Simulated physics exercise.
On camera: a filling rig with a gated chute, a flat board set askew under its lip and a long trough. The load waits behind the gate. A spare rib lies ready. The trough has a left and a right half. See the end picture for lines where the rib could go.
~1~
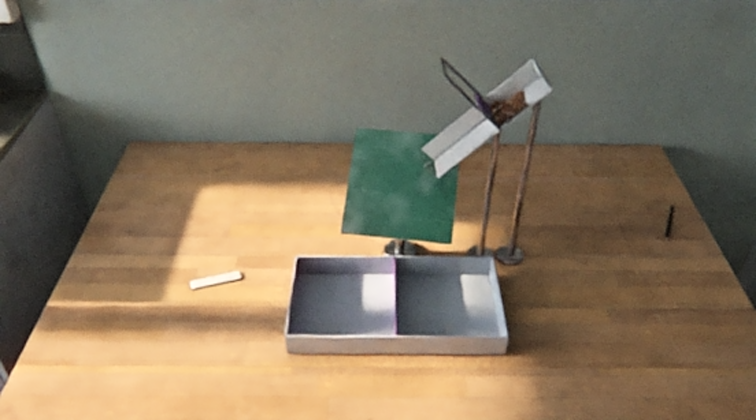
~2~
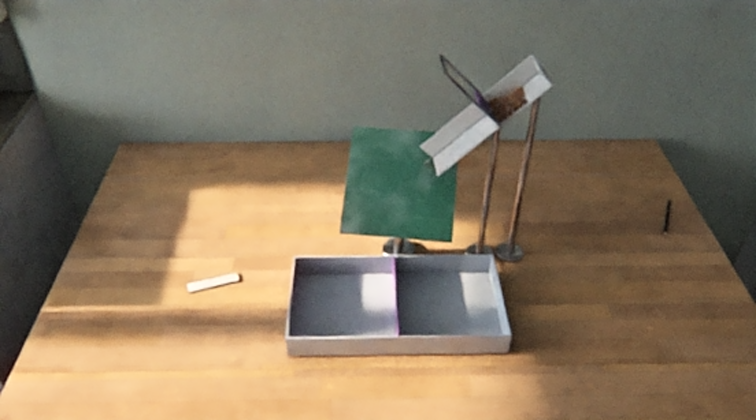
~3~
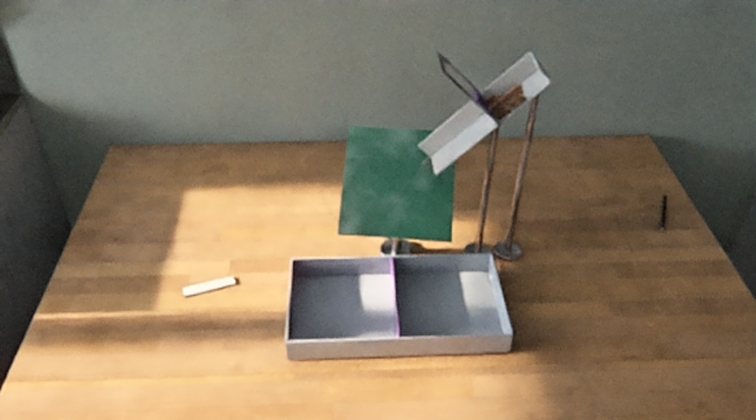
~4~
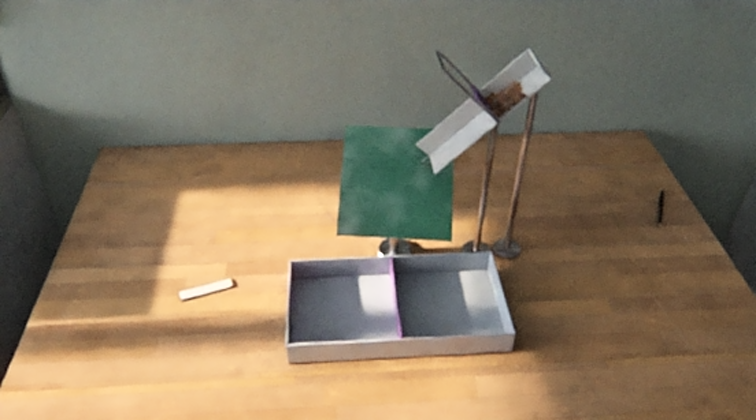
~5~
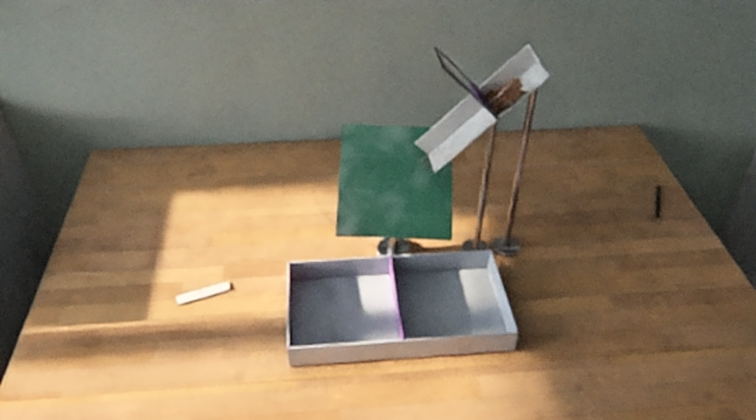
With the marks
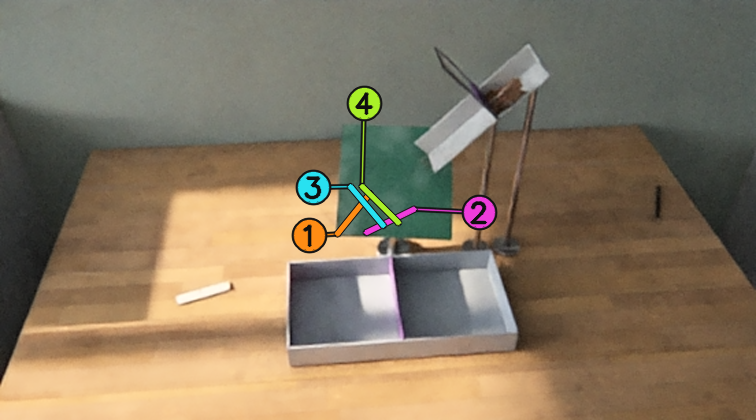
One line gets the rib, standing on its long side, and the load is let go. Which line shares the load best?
3 works best here.
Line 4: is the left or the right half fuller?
The right half.
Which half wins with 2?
More lands on the left.
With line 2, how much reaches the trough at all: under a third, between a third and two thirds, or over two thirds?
It is over two thirds.
On the marked copy, line 1 from (370, 193) to (337, 233); line 2 from (414, 209) to (366, 232); line 3 from (350, 186) to (383, 225); line 4 from (362, 186) to (398, 222).
With 1, of what is caught, nearly all in the left half, a small part in the right.
With 2, of what is caught, all in the left half, none in the right.
With 3, of what is caught, about half in the left half, about half in the right.
With 4, of what is caught, a small part in the left half, nearly all in the right.
